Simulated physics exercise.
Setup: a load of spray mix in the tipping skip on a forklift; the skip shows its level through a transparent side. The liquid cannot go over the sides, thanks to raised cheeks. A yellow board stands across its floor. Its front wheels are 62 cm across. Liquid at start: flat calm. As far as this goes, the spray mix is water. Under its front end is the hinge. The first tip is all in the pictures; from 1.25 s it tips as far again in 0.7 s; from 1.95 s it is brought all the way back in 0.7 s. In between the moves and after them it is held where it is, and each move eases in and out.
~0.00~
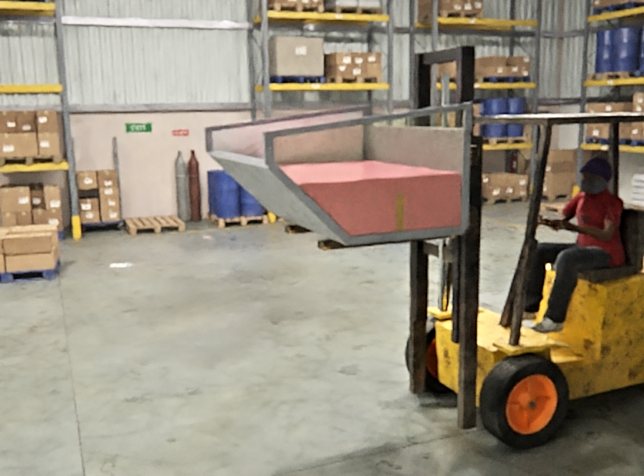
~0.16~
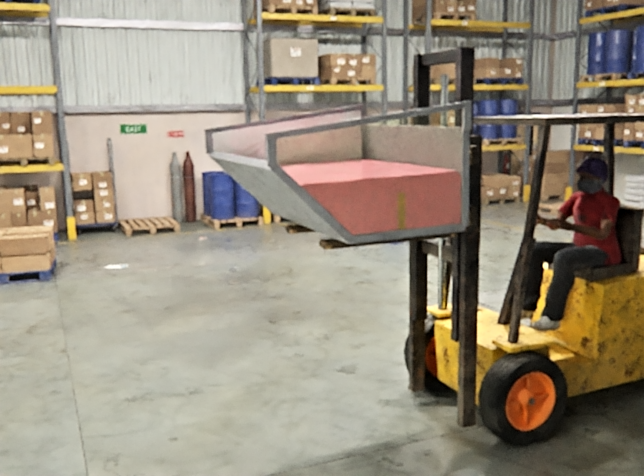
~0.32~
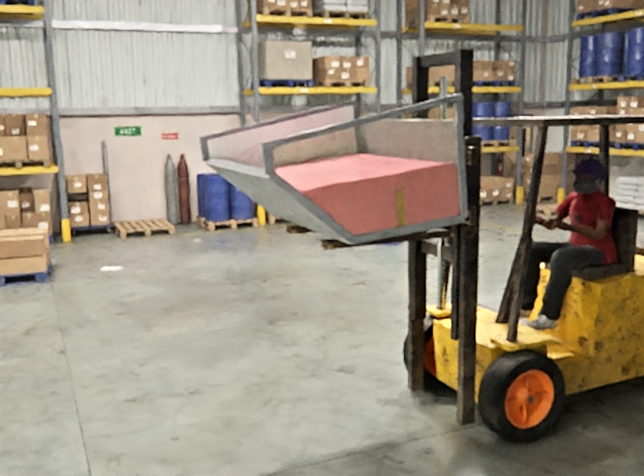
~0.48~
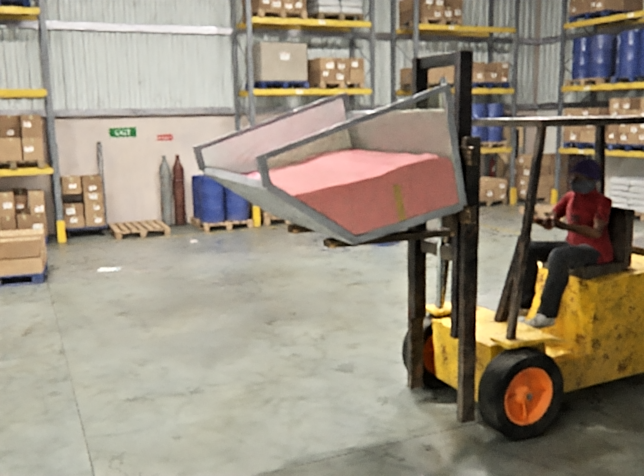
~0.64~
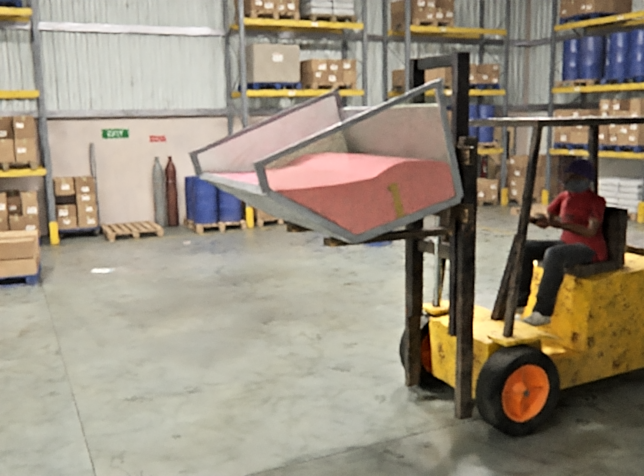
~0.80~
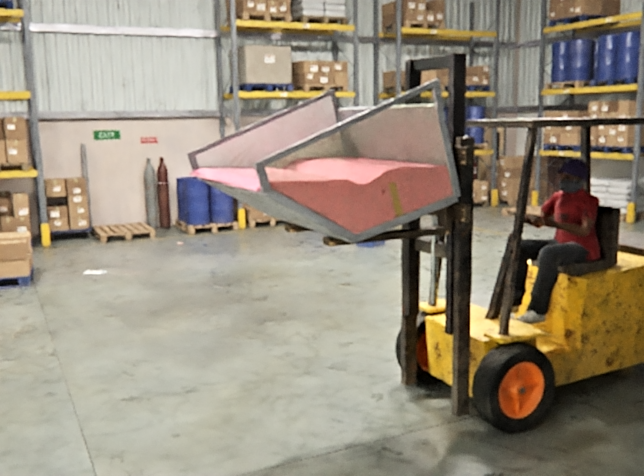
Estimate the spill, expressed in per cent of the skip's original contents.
The spill comes to around 40 in every hundred.
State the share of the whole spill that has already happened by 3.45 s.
Some 100 percent has come out by that time.
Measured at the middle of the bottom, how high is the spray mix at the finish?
It settles at around 18 cm at the middle.
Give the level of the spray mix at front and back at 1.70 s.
Level, front = 30 cm; level, back = 14 cm.
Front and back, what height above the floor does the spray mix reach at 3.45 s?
Reading: About 18 cm in front, about 30 cm behind.
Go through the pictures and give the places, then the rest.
In the first picture, level at the front (358, 181); level at the back (450, 175); the lip is at (273, 161); the front is on the left; a wheel hub at (536, 407).
In the second picture, level at the front (359, 180); level at the back (450, 173).
In the third picture, level at the front (357, 181); level at the back (446, 166); tilt 5° forwards.
In the fourth picture, level at the front (354, 183); level at the back (441, 159); tilt 11° forwards.
In the fifth picture, level at the front (352, 184); level at the back (438, 163); tilt 15° forwards.
In the sixth picture, level at the front (350, 181); level at the back (436, 168); tilt 15° forwards; the lip is at (269, 187); spray mix has begun to come out; a wheel hub at (526, 392).
After 1.70 s the skip is at 27° forwards, the surface stands 29 cm on the front, 14 cm on the back; the loss stands at 14 per cent, over the front.
After 2.60 s the surface stands 21 cm on the front, 16 cm on the back; the loss stands at 39 per cent, over the front.
After 3.45 s the surface stands 17 cm on the front, 30 cm on the back; the loss stands at 39 per cent, over the front.
After 5.53 s the loss stands at 40 per cent, over the front, 125 of 315 litres.
